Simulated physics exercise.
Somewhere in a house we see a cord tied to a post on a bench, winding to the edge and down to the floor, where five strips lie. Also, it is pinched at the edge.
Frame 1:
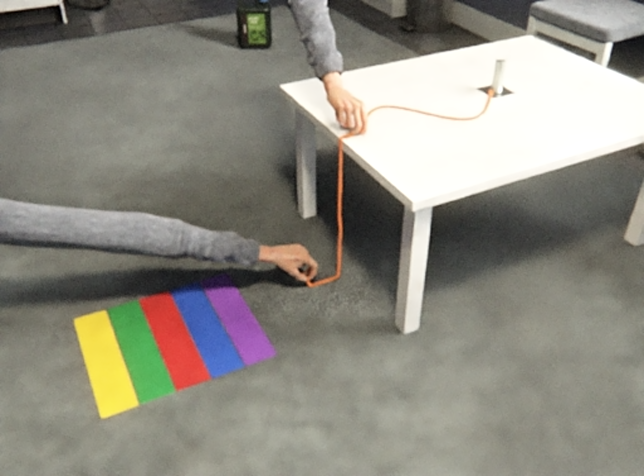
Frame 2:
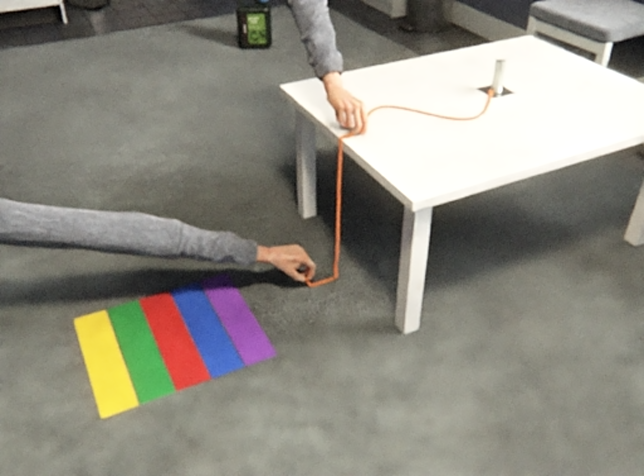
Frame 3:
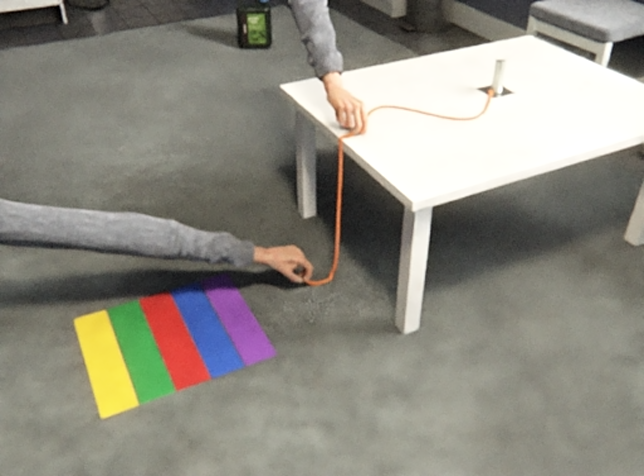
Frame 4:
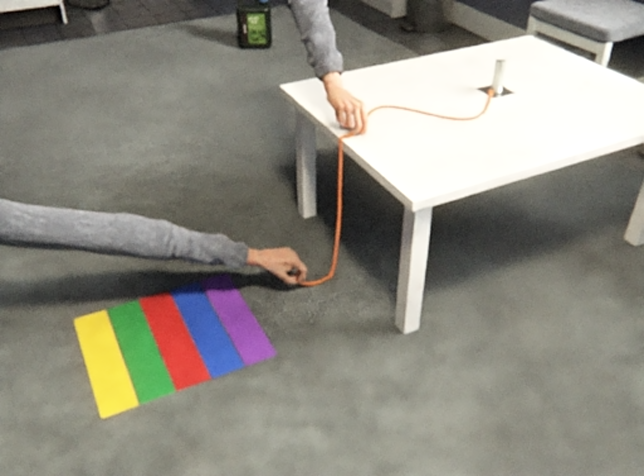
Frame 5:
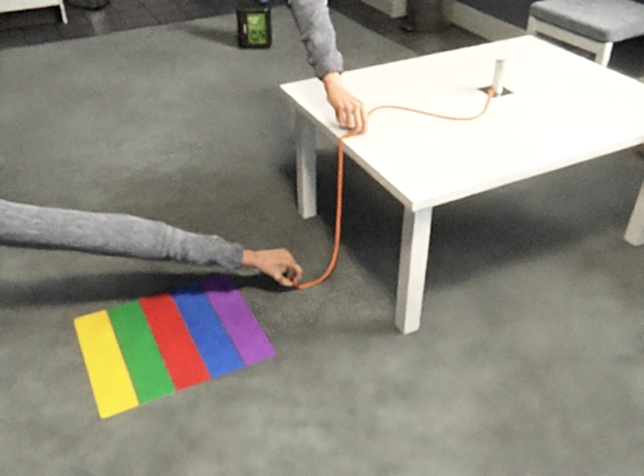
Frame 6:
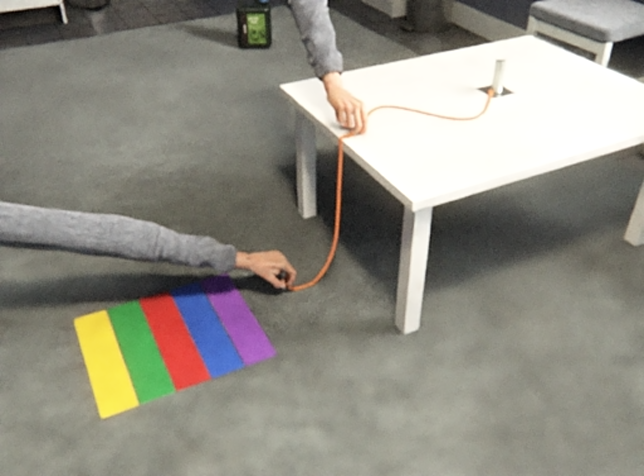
A hand in a grey sleeve, reaching in low from the left, slides the loose end of an orange cord slightly leftward across the grey carpet, and the hanging part bends into a softer curve. The cord runs from a post on a white table at right, where another hand pinches it at the edge. Seen from above in a steady view, yellow, green, red, blue and purple strips lie below the lower arm.
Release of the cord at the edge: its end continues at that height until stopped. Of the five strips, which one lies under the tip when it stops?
The green strip.
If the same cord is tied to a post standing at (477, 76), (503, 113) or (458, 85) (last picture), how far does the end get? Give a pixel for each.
(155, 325), (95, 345) and (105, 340), roughly.
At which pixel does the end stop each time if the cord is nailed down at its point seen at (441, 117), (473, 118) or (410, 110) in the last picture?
That would be (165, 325) for the first, (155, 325) for the second and (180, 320) for the third.
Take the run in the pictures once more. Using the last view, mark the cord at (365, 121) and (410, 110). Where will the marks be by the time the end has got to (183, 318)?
The two spots arrive at (335, 151) and (387, 124).
Soon after, end near (183, 318); over red.
Then, end near (151, 328); over green.
At full stretch, end near (132, 334); over green. It gets as far as the green strip.
